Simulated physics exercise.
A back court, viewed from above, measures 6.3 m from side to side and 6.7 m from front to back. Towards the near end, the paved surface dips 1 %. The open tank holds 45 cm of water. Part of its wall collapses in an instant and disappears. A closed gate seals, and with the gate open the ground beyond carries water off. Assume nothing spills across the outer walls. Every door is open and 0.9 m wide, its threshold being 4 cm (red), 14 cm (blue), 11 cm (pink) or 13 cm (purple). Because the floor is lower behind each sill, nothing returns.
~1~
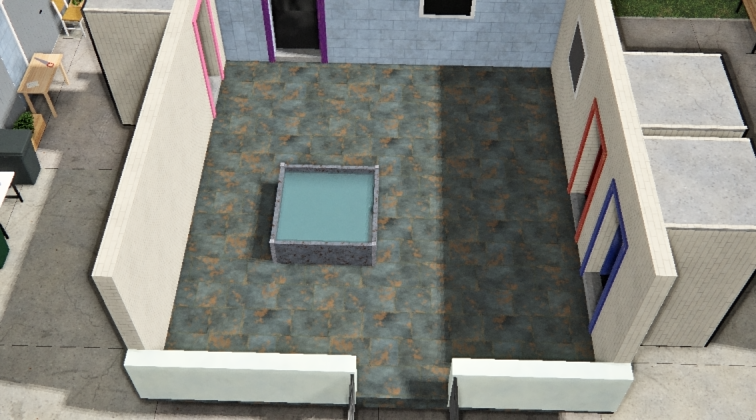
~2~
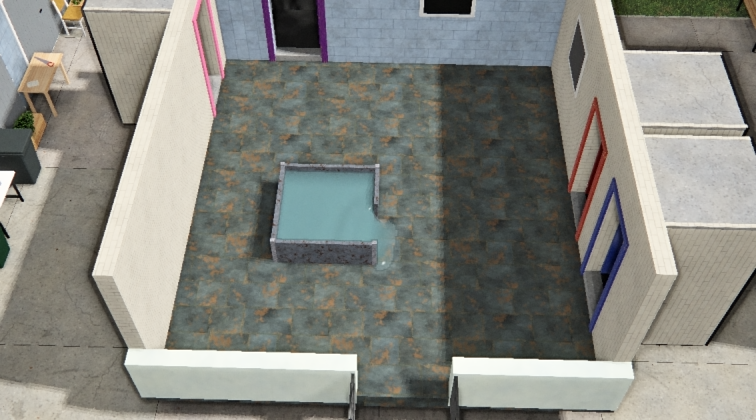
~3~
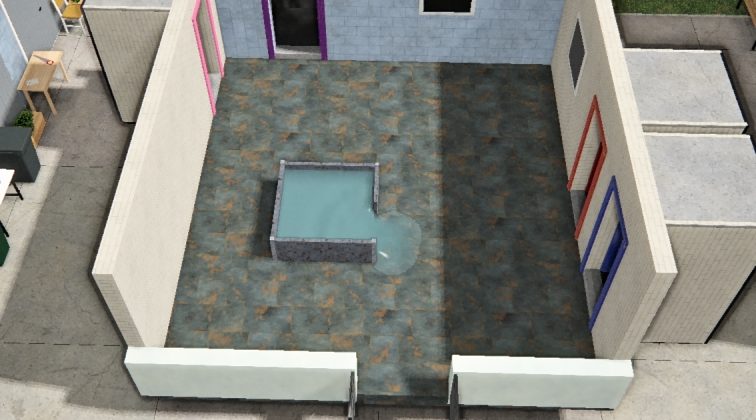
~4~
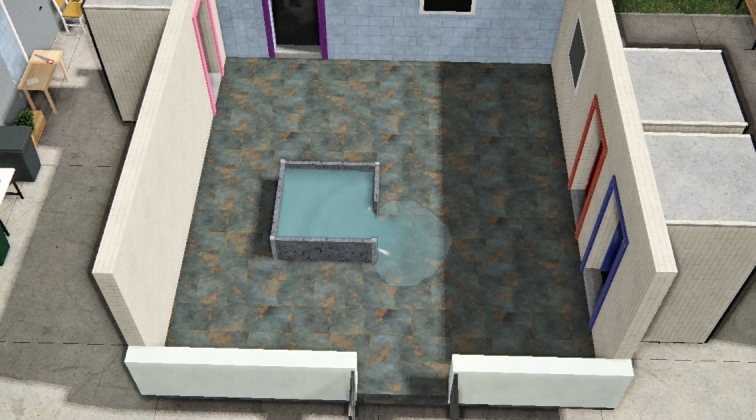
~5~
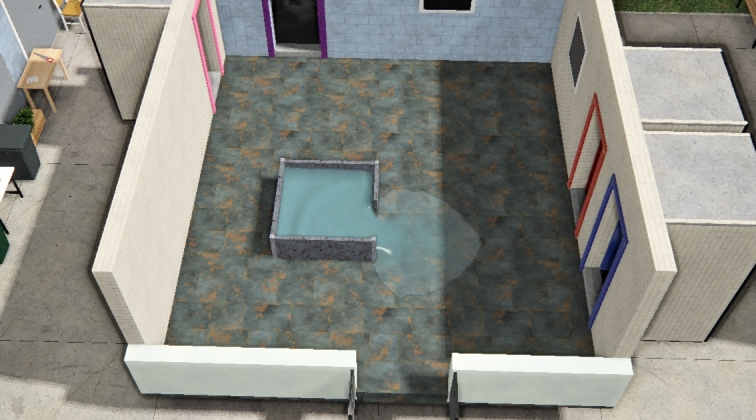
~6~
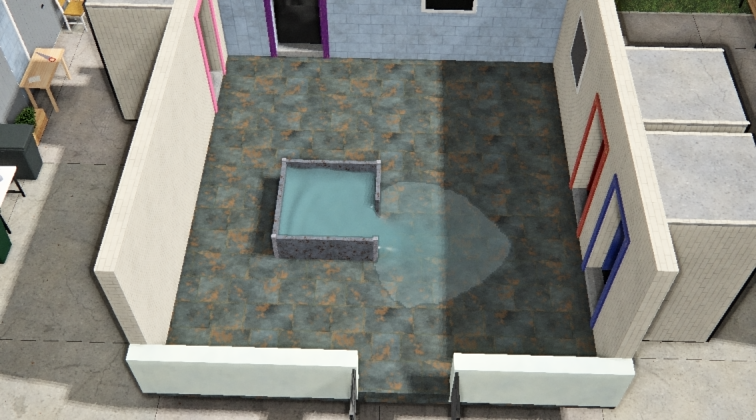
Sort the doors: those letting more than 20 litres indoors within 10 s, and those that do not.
The red door is among those letting more in; the blue door is among those that do not; the pink door is among those that do not; the purple door is among those that do not.
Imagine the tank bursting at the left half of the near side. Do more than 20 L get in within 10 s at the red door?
Then red does not exceed it.
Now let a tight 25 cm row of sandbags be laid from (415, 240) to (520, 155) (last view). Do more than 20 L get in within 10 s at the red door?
So red stays inside.
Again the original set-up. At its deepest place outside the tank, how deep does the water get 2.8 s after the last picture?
About 16 cm at most.
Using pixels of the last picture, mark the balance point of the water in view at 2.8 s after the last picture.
Its balance point sits around (440, 252).
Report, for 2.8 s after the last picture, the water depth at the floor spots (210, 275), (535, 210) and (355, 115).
0, 2 and 0 cm, respectively.
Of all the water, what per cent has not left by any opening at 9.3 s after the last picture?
Close to 86 in a hundred remains.
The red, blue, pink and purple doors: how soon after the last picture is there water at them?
Arrival: Red 0.8 s, blue 0.7 s, pink not within the 10 s, purple not within the 10 s.
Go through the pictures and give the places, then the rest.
In the first picture, still water, 45 cm deep, in the open tank at (327, 207).
In the second picture, the front is at (385, 265), 0.5 m from the gap at (373, 237); 0.2 m2 of floor is under water; 45 cm left at the back of the open tank.
In the third picture, water pours out at (373, 236) and has run 0.7 m, to (411, 261); typically 7 cm deep outside, 45 cm at the open tank's back.
In the fourth picture, water pours out at (373, 235) and has run 1.2 m, to (445, 236); typically 5 cm deep outside, 45 cm at the open tank's back.
In the fifth picture, the front is at (475, 245), 1.6 m from the gap at (373, 234); 2.0 m2 of floor is under water; 43 cm left at the back of the open tank.
In the sixth picture, water pours out at (375, 234) and has run 2.1 m, to (503, 252); typically 3 cm deep outside, 38 cm at the open tank's back.
Then, 0.7 s after the last picture water covers 20 % of the floor and is deepest (20 cm) near (390, 243); red door not reached, blue door not reached, pink door not reached, purple door not reached.
Then, 1.5 s after the last picture water covers 25 % of the floor and is deepest (16 cm) near (574, 276); red door 11 cm at the sill, 12 L in, blue door 15 cm at the sill, 0 L in, pink door not reached, purple door not reached.
Then, 2.8 s after the last picture water covers 25 % of the floor and is deepest (16 cm) near (588, 371); red door 9 cm at the sill, 48 L in, blue door 9 cm at the sill, 1 L in, pink door not reached, purple door not reached.
Then, 5.3 s after the last picture water covers 40 % of the floor and is deepest (9 cm) near (577, 382); red door 7 cm at the sill, 69 L in, blue door 7 cm at the sill, 1 L in, pink door not reached, purple door not reached.
Then, 9.3 s after the last picture water covers 60 % of the floor and is deepest (8 cm) near (589, 383); red door 3 cm at the sill, 75 L in, blue door 5 cm at the sill, 1 L in, pink door not reached, purple door not reached.
